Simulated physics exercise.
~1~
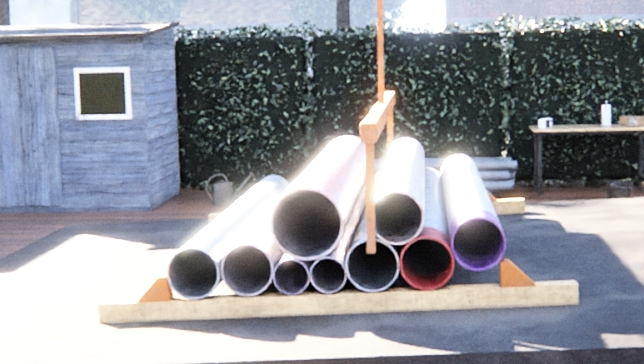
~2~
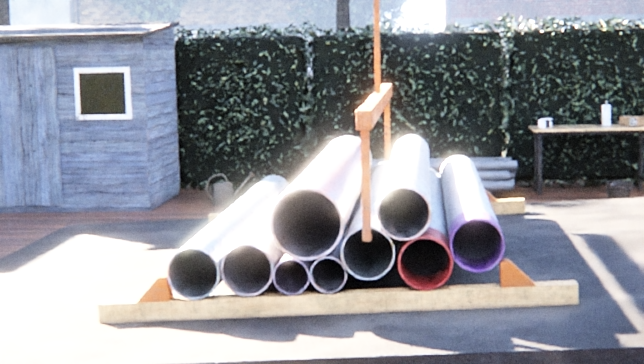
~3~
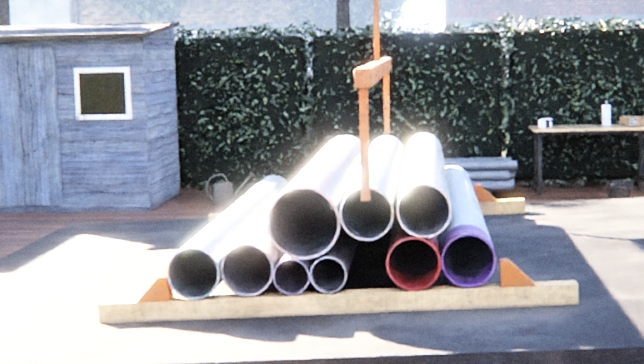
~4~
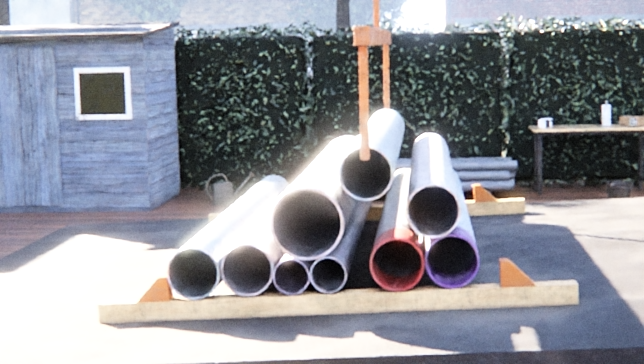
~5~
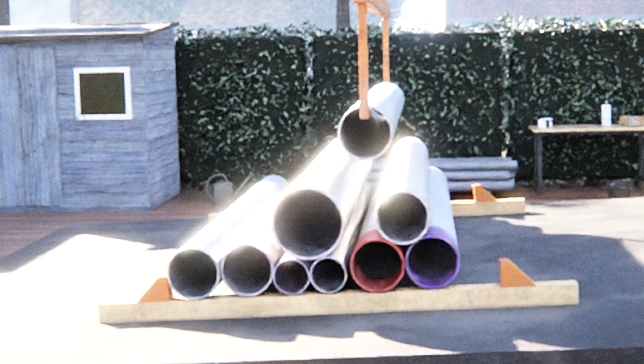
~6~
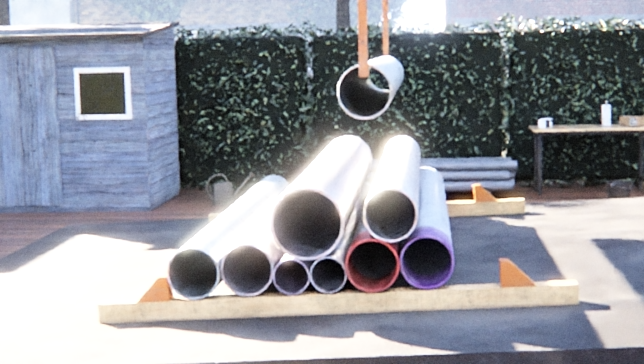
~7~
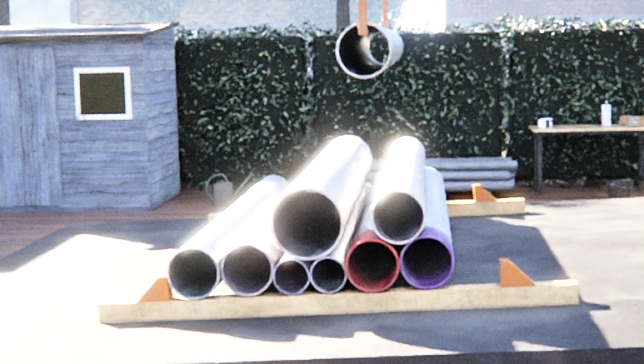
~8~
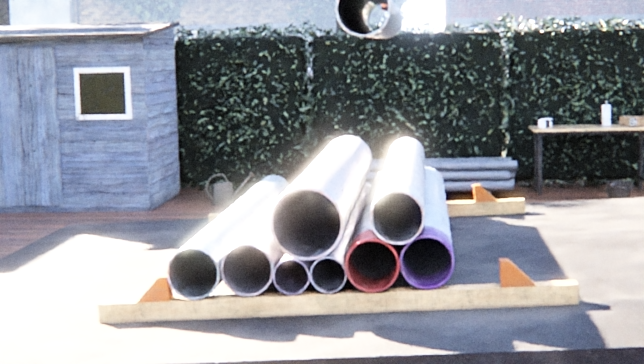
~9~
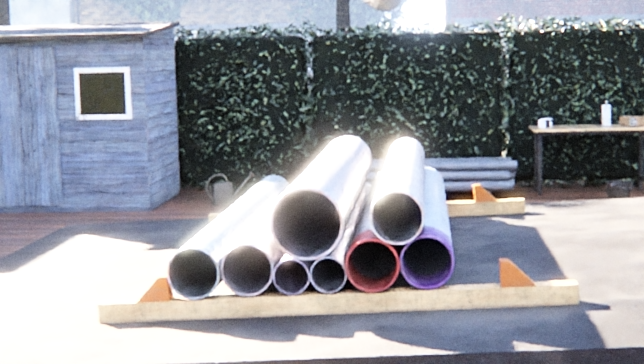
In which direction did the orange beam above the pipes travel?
The orange beam moved upward, until it went out of view at the top.
A pale pipe was pulled straight up out of a stack by an orange lifting frame, and the red and purple pipes rolled left into the gap, carrying another with them, before the stack lay still and the lifted pipe had almost left view.
